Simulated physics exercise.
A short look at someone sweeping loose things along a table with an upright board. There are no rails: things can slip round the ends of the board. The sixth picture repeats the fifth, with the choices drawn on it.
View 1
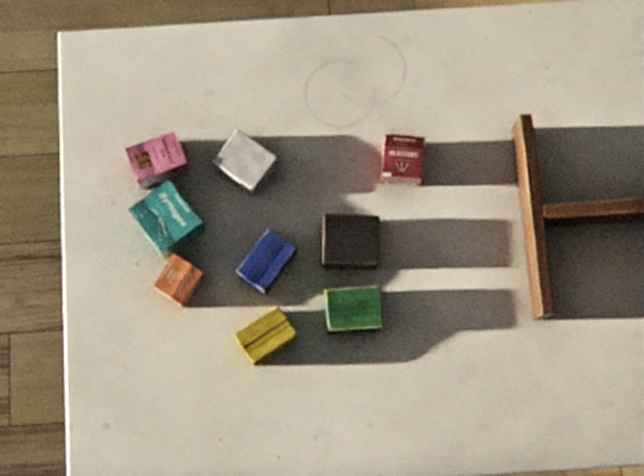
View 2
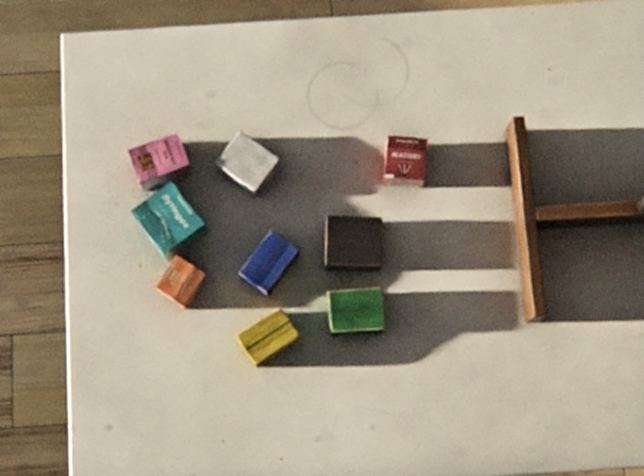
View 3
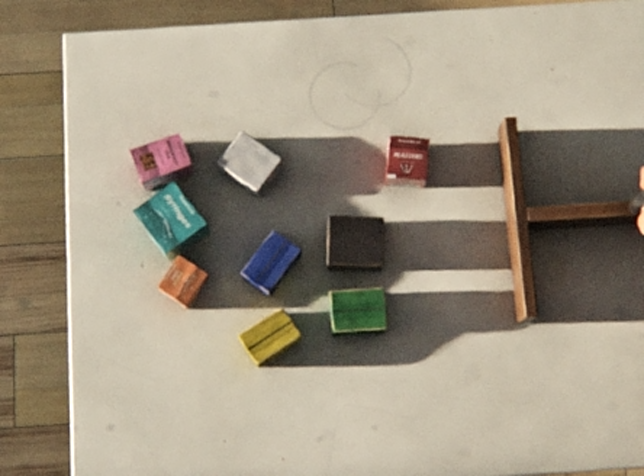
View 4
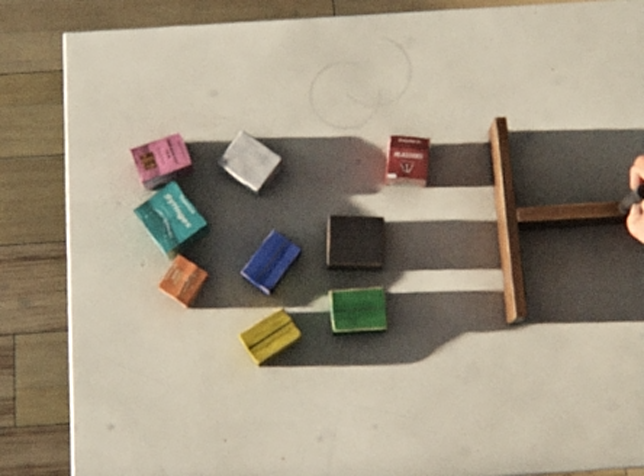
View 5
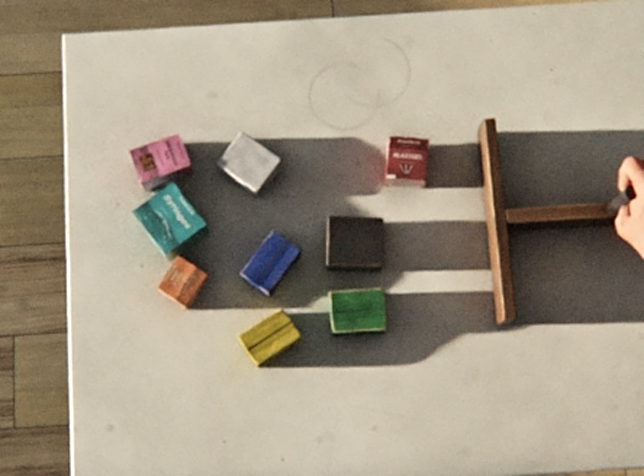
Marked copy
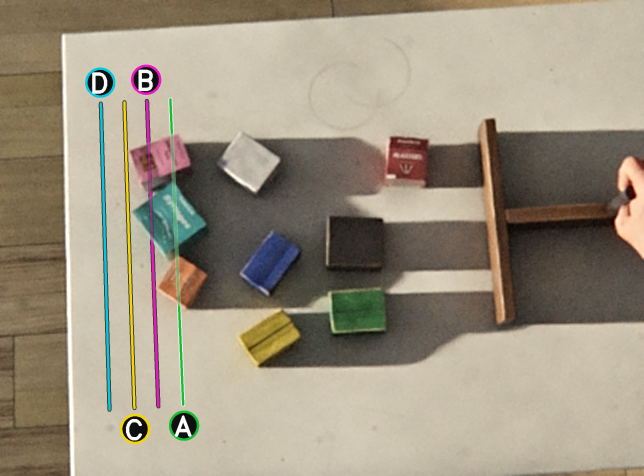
A hand comes into view at the right edge, gripping the handle of an upright wooden board on a pale tabletop seen from above, with wooden flooring at the left. Pink, turquoise, orange, white, blue and yellow blocks or packets sit toward the left, with red, black and green ones nearer the middle. The board slides slightly left without touching them, while the view barely shifts.
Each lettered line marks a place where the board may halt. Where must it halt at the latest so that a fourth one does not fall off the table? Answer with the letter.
It should halt at B.
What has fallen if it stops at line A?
The pink packet goes over.
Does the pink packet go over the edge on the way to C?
By then, yes.
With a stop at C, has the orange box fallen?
Yes.
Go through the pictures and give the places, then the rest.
The first frame shows pink packet (158, 160); yellow box (266, 336); white block (246, 162).
The second frame shows board (529, 214); black block (353, 244).
The third frame shows board (521, 215); turquoise box (171, 221).
The fourth frame shows board (511, 215); blue box (272, 264).
The fifth frame shows board (500, 216); pink packet (162, 162); yellow box (270, 338); white block (250, 165).
On the copy, A at (177, 247); B at (152, 249); C at (129, 251); D at (105, 252).
On B. First, board (375, 225); green box (346, 313); red box (341, 168).
Then, board (250, 233); pink packet (118, 154); orange box (139, 295).
Finally, board (152, 239); pink packet over the edge; turquoise box over the edge; three fallen.
By contrast, A is within the limit but short; C drops five; D drops five.
